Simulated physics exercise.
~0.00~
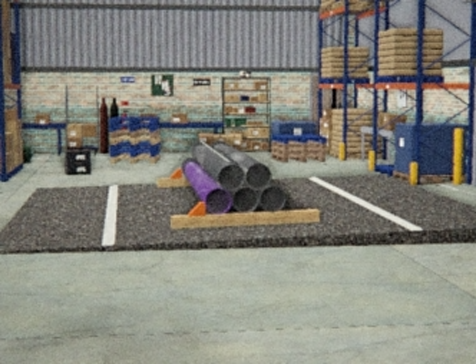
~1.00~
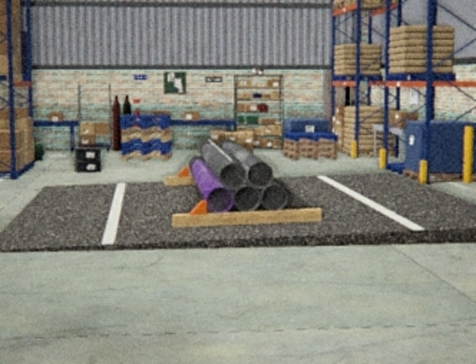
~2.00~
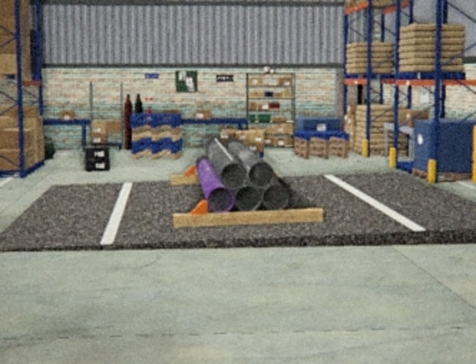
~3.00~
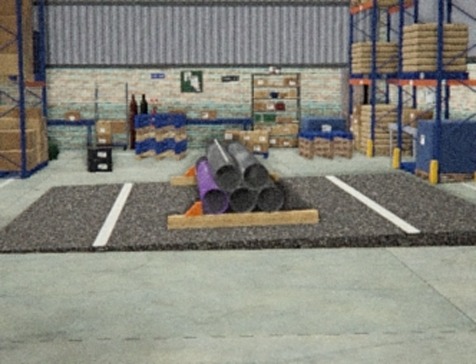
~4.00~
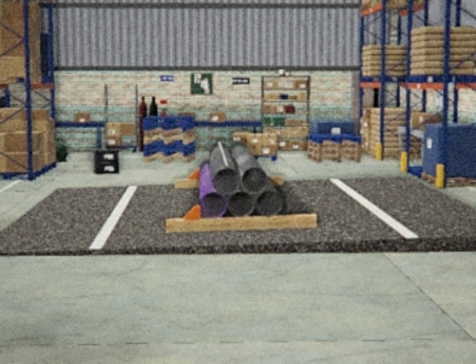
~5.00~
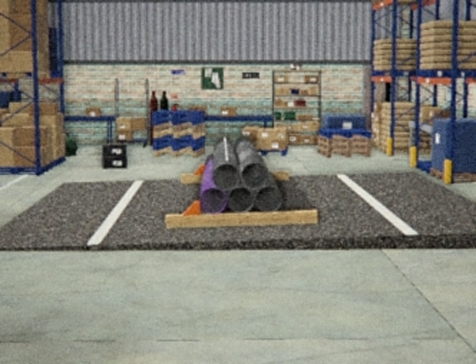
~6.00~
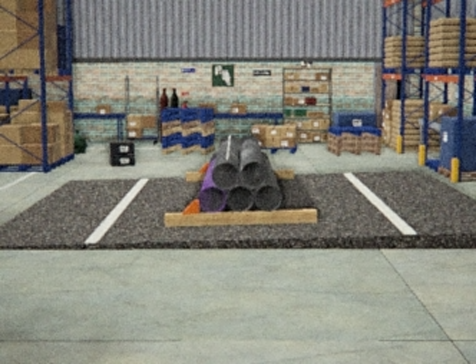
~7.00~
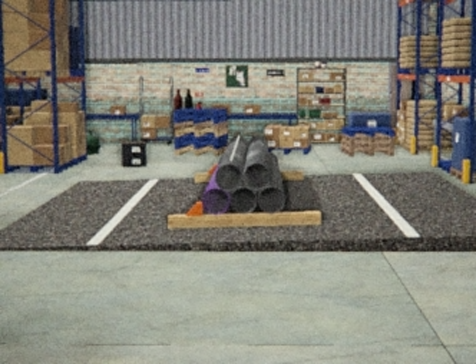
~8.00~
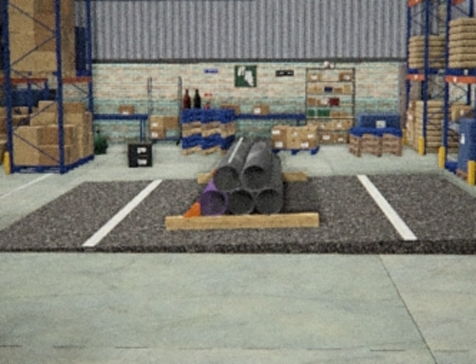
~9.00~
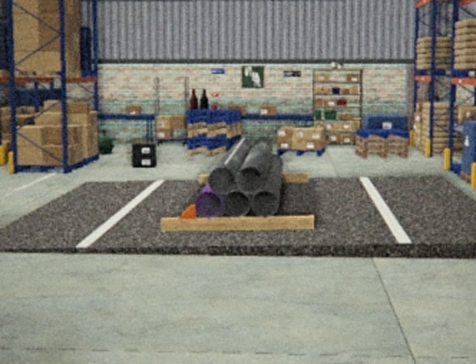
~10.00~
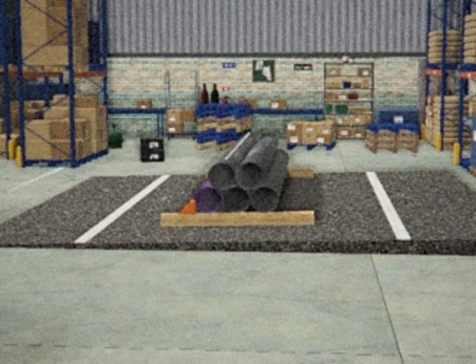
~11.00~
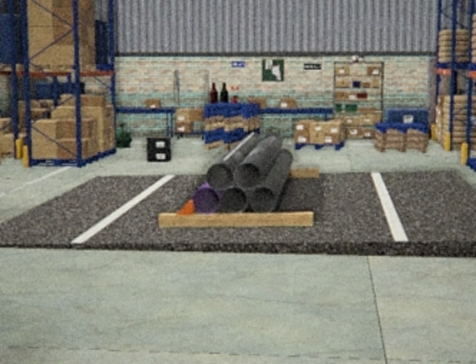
A warehouse interior is seen from the front at a slightly raised height, with a dark gravel pad laid on a pale concrete floor. Five hollow plastic pipes, a purple one at the lower left and the others dark grey, are stacked in a small pyramid on wooden bearers, with an orange chock at the left. A white line runs along each side of the pad, and shelving, boxes and a brick wall stand behind. The view drifts slowly sideways round the stack. Nothing rolls, and the pipes end still piled on the bearers, between the lines.
